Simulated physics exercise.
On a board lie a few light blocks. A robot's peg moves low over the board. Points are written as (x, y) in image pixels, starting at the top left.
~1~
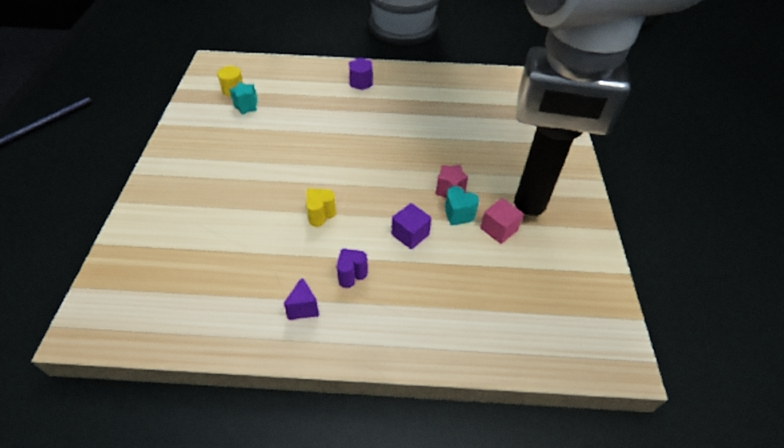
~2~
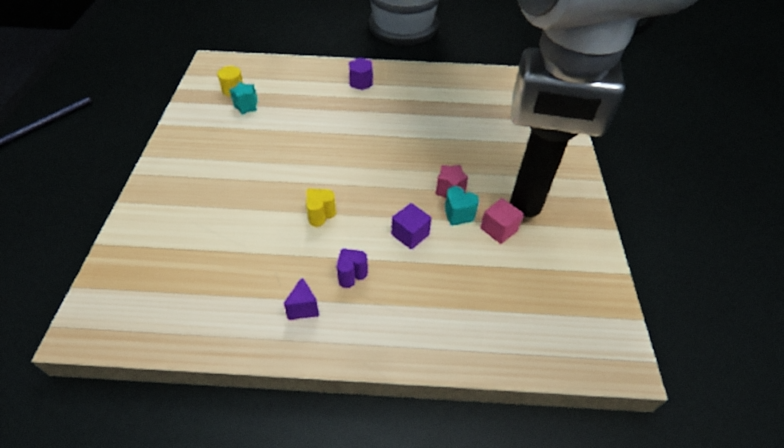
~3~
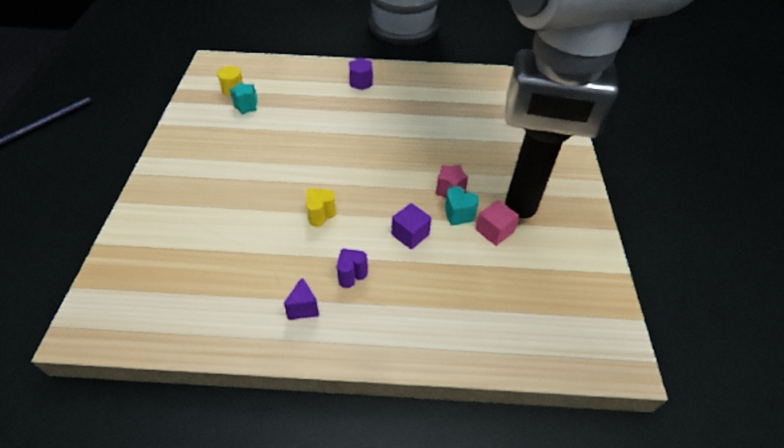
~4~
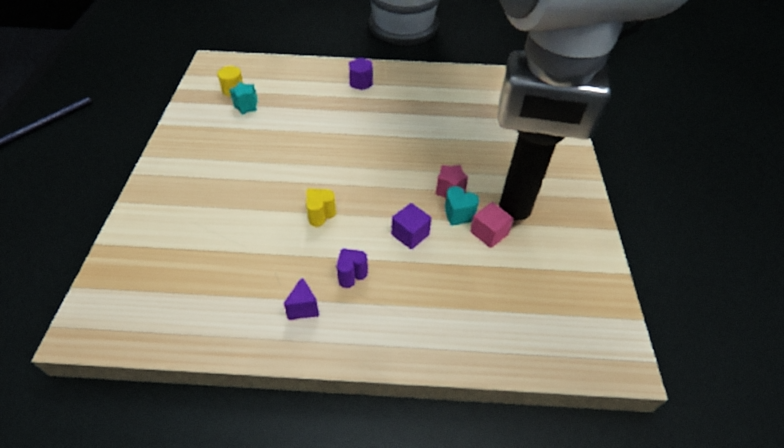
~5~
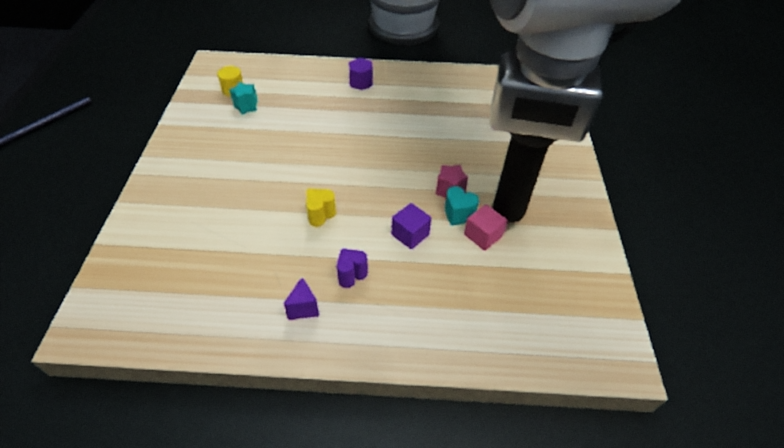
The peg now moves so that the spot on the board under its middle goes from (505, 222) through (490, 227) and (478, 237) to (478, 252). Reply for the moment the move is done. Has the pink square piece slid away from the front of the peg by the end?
In short: Yes.
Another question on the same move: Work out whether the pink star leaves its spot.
That block will keep its spot.
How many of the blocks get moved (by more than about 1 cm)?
Answer: One block.
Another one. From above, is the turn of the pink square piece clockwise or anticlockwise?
The pink square piece rotates clockwise.
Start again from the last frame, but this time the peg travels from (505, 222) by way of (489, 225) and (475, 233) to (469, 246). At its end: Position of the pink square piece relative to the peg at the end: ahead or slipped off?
I think the peg keeps pushing the pink square piece along right to the end.
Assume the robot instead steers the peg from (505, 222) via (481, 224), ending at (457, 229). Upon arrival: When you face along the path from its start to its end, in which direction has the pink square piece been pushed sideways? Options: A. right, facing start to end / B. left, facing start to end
My pick is B.
The first path, step by step. Halfway along, peg at (484, 220); pink square piece at (463, 230).
At the end, peg at (481, 241); pink star in place; turquoise heart-shaped block in place; pink square piece at (451, 241), turned 30° clockwise.
